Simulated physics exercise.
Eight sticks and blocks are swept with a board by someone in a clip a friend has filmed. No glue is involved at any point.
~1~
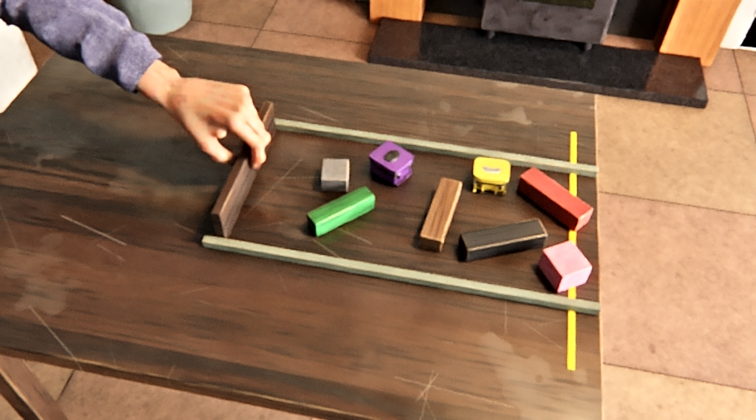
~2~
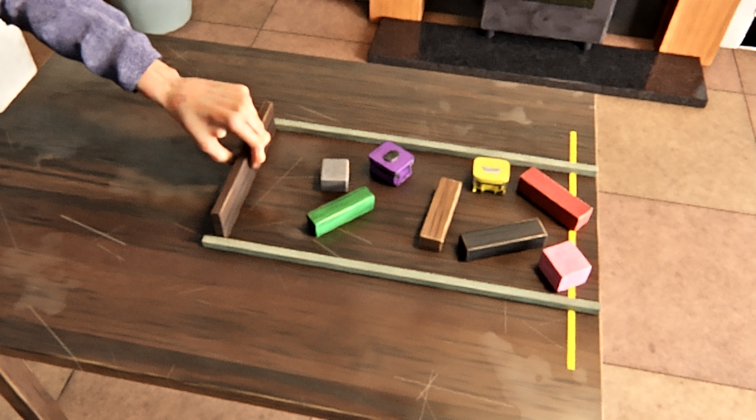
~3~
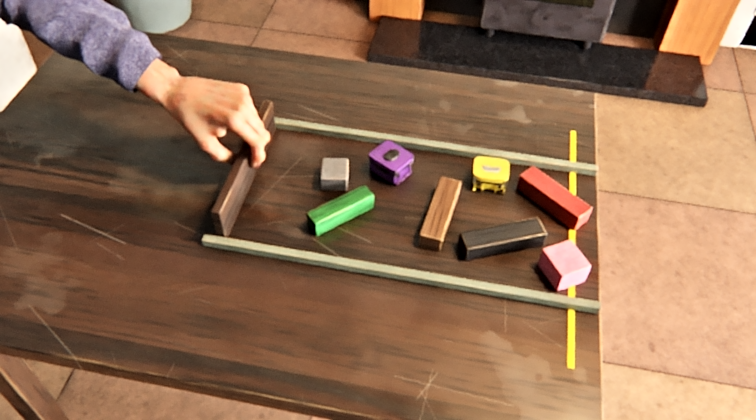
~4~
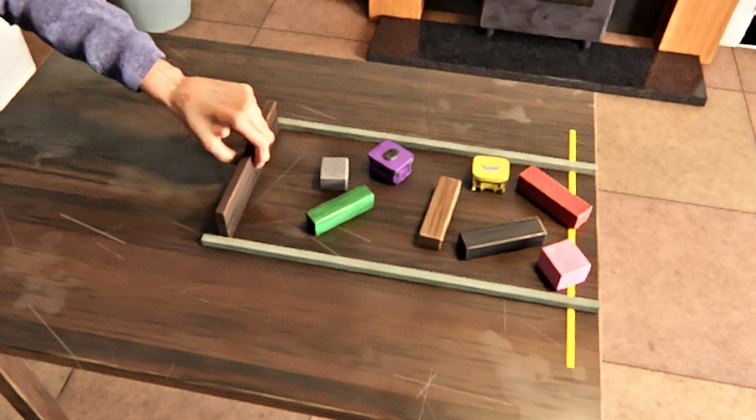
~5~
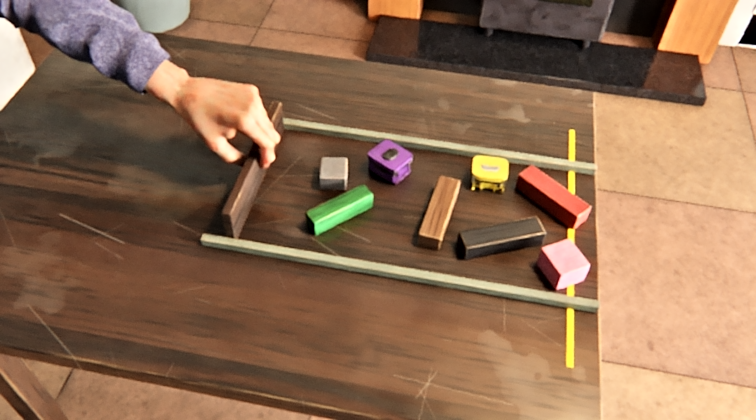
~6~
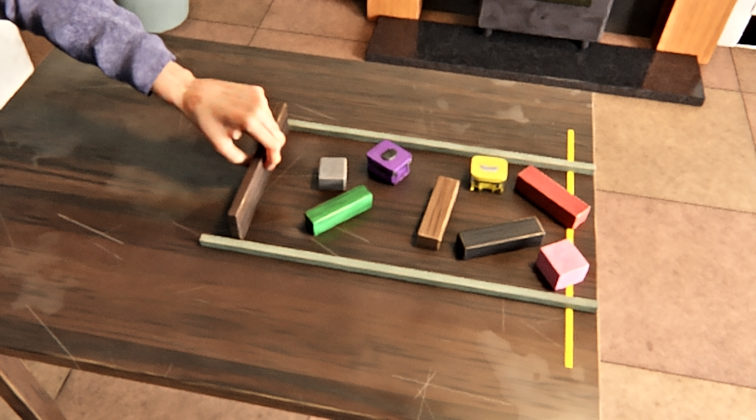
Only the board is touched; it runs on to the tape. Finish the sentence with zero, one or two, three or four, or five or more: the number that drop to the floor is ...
The number that drop to the floor is five or more.
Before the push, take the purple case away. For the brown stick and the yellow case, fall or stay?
Final state: Brown stick off, yellow case in place.
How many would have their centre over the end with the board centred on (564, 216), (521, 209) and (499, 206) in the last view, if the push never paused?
5, 2 and 0.
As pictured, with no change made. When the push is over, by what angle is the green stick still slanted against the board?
About 25°.
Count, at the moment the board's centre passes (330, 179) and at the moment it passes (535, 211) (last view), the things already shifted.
One spot: 2. Other spot: 8.
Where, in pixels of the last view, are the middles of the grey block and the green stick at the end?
I'd put one at around (585, 211) and the other at around (595, 250).
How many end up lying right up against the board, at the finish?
Result: 3 in all.
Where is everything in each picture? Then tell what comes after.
The first picture shows pink block (564, 266); red bar (554, 199); black stick (502, 240); board (247, 167); tape (573, 233).
The second picture shows red bar (553, 199); brown stick (441, 214).
The third picture shows black stick (502, 239); grey block (335, 174).
The fourth picture shows pink block (563, 265); purple case (390, 163).
The fifth picture shows red bar (552, 197); green stick (340, 210).
The sixth picture shows pink block (562, 265); red bar (551, 197); black stick (500, 238); board (261, 169); tape (570, 231).
Soon after, none off yet; pink block at rest near (562, 265); red bar at rest near (551, 197); black stick at rest near (500, 238).
Then, none off yet; pink block at rest near (562, 265); red bar at rest near (551, 197); black stick moved a little near (519, 246).
Further on, none off yet; pink block tipped well over near (618, 289); red bar tipped well over near (615, 220); black stick moved about its own width near (584, 262).
At rest, the number that fall off is five or more; fallen, brown stick, yellow case, black stick, red bar and pink block.
